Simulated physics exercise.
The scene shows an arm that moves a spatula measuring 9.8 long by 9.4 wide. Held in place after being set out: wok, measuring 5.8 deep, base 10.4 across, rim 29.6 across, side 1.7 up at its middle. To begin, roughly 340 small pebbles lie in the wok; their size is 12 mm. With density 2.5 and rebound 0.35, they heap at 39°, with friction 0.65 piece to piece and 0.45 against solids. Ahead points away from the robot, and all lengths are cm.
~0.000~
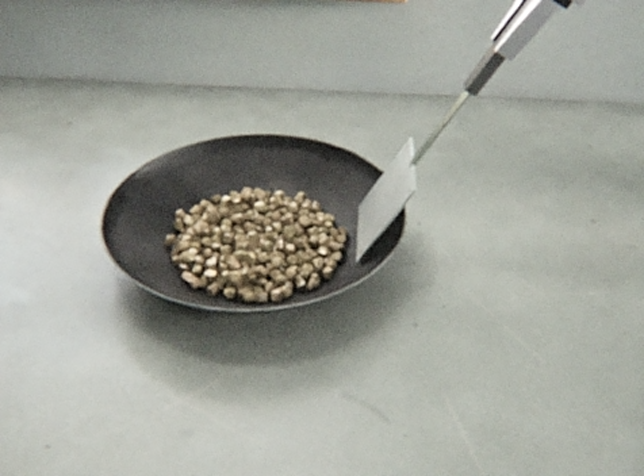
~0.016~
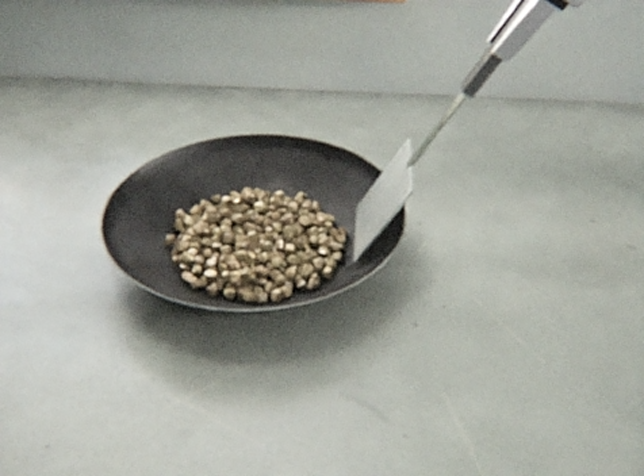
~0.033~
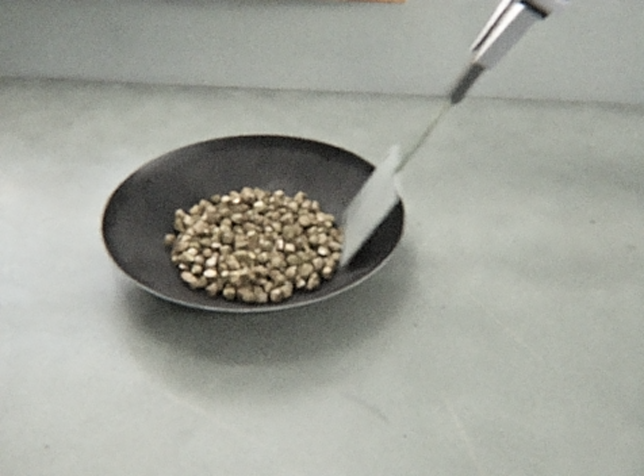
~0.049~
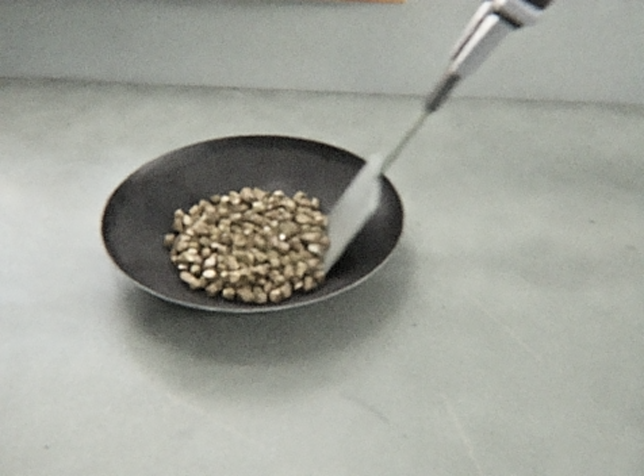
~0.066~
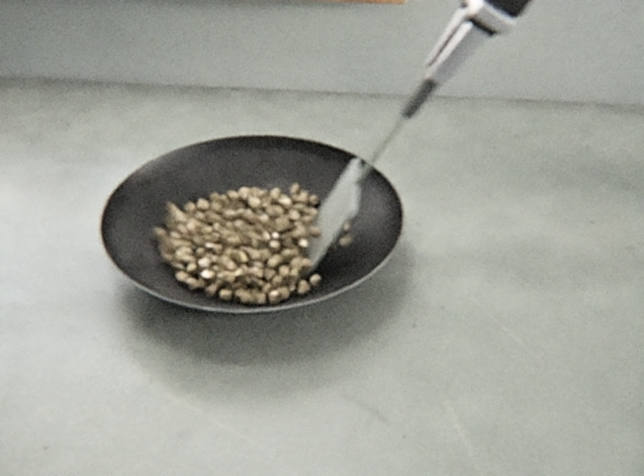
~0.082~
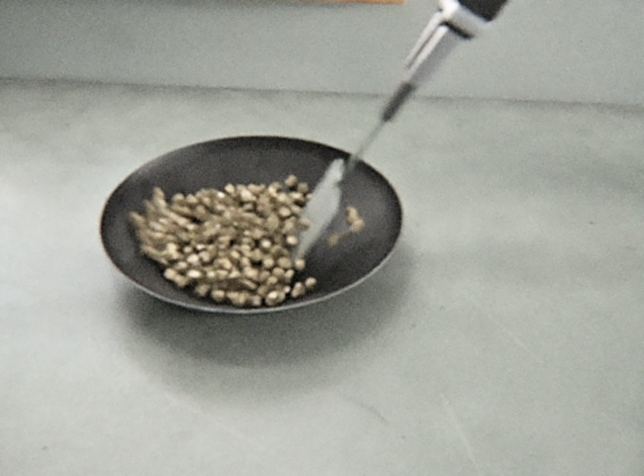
In this clip, an arm holding a spatula lowers the blade inside the right side of a dark wok, then sweeps it leftward into a heap of small tan pebbles, pushing and spreading them left while a few slip behind the blade.
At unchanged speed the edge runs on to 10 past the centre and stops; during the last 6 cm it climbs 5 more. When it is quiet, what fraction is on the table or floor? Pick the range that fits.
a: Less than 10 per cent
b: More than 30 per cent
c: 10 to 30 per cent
More than 30 per cent.
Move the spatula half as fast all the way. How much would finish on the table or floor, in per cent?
Approx. 25 per cent.
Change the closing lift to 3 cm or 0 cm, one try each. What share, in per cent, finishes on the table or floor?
50 and 55 per cent.
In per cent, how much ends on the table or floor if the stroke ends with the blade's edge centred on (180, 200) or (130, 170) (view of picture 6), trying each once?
First try roughly 25 percent, second roughly 55 percent.
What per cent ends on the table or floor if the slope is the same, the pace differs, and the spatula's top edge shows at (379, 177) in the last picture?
I'd say around 20 per cent.
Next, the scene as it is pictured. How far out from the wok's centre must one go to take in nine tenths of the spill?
I'd estimate close to 55 centimetres.
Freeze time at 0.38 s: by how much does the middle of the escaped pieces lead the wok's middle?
That distance is around 26 cm.
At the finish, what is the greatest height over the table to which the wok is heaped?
About 7.0 cm above the table.
By 0.12 s, sloping 61°, highest piece 9 above the table; 339 in the wok, 4 on the blade or in flight.
By 0.16 s, sloping 61°, highest piece 13 above the table; 323 in the wok, 20 on the blade or in flight.
By 0.38 s, sloping 61°, highest piece 22 above the table; 208 in the wok, 81 on the table or floor, 54 on the blade or in flight.
By 1.43 s, sloping 61°, highest piece 8 above the table; 208 in the wok, 135 on the table or floor.
Final count, 208 in the wok, 135 on the table or floor. That is 39 % on the table or floor.
